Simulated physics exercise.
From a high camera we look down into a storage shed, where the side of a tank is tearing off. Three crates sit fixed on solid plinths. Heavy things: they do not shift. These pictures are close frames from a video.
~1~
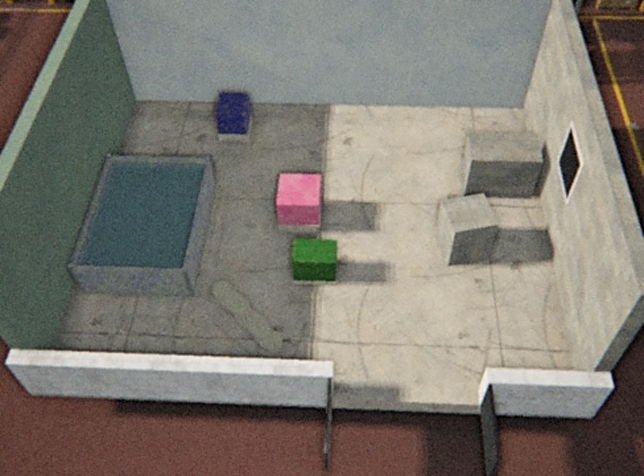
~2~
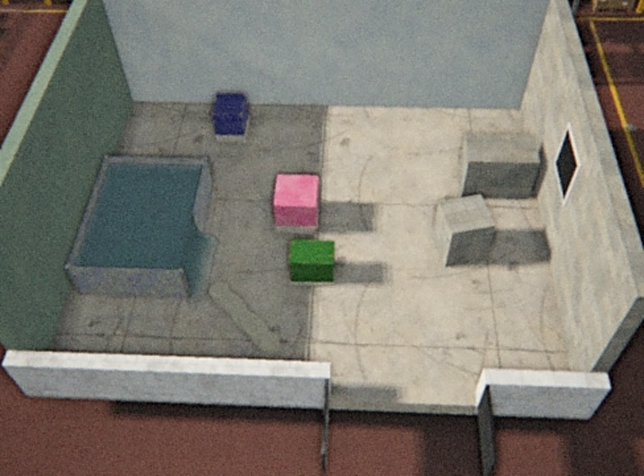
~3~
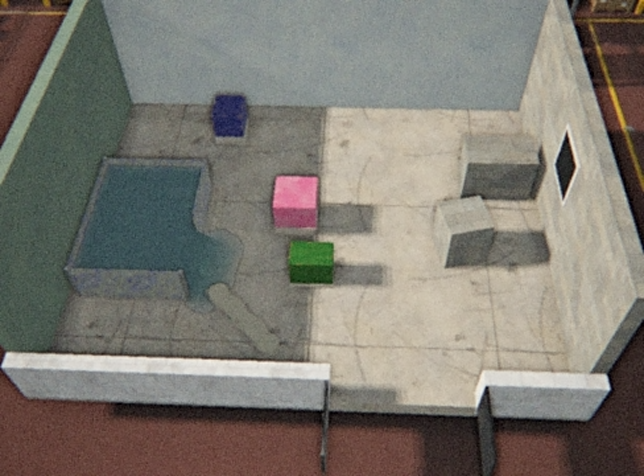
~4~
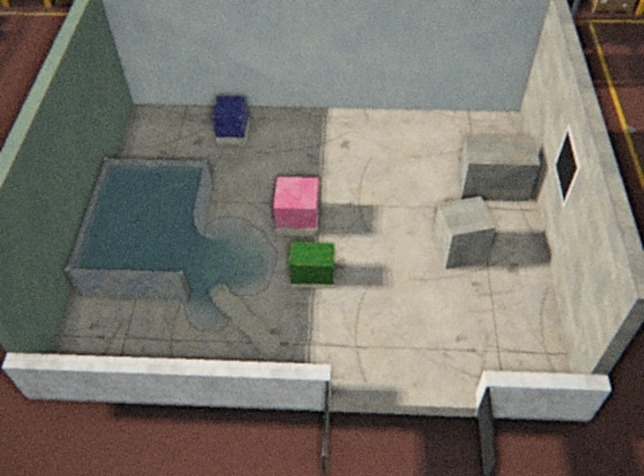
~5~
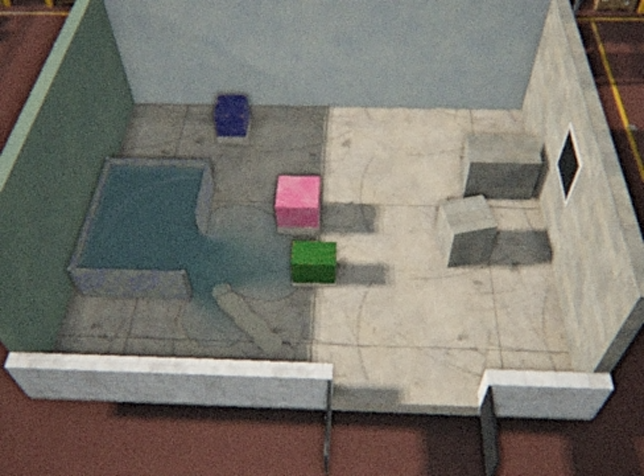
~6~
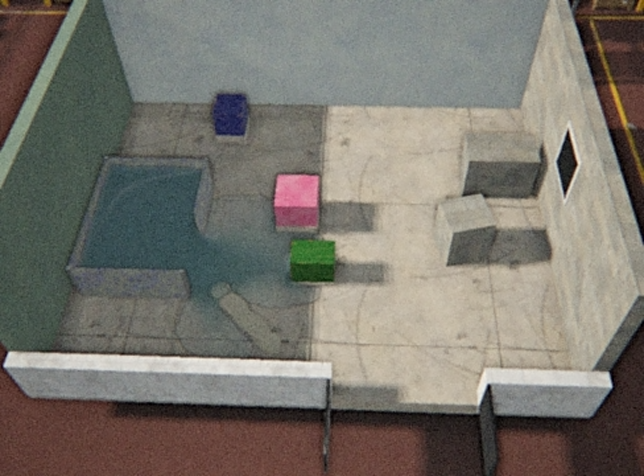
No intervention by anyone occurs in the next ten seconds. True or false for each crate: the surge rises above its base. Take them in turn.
Blue crate: False; green crate: True; pink crate: True.
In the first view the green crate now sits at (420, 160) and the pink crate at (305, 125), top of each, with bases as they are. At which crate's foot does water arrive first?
First: The one in green.
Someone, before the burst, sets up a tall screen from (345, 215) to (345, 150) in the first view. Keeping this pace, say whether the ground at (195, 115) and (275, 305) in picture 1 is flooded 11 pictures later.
As listed: Clear, flooded.
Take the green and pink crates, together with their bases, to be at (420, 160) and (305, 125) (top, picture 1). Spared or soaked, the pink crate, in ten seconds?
As I see it, the pink crate is left untouched within the ten seconds.
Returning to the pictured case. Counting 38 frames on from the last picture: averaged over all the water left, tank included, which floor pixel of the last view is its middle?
Close to (302, 254).
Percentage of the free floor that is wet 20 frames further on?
Estimate: Some 60 in a hundred.
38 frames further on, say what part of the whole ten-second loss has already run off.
About 60 per cent.
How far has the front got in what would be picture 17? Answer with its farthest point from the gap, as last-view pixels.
The wet edge reaches furthest near (513, 205).
A moment on, water covers 20 % of the floor; the blue crate not reached, the green crate water round its plinth, the pink crate water round its plinth.
Next, water covers 40 % of the floor; the blue crate water round its plinth, the green crate water round its plinth, the pink crate water round its plinth.
Then, water covers 60 % of the floor; the blue crate water round its plinth, the green crate water round its plinth, the pink crate water round its plinth.
Later, water covers 80 % of the floor; the blue crate water round its plinth, the green crate water round its plinth, the pink crate water round its plinth.
In the end, water covers 95 % of the floor; the blue crate stayed above the water, the green crate was topped, the pink crate was topped.
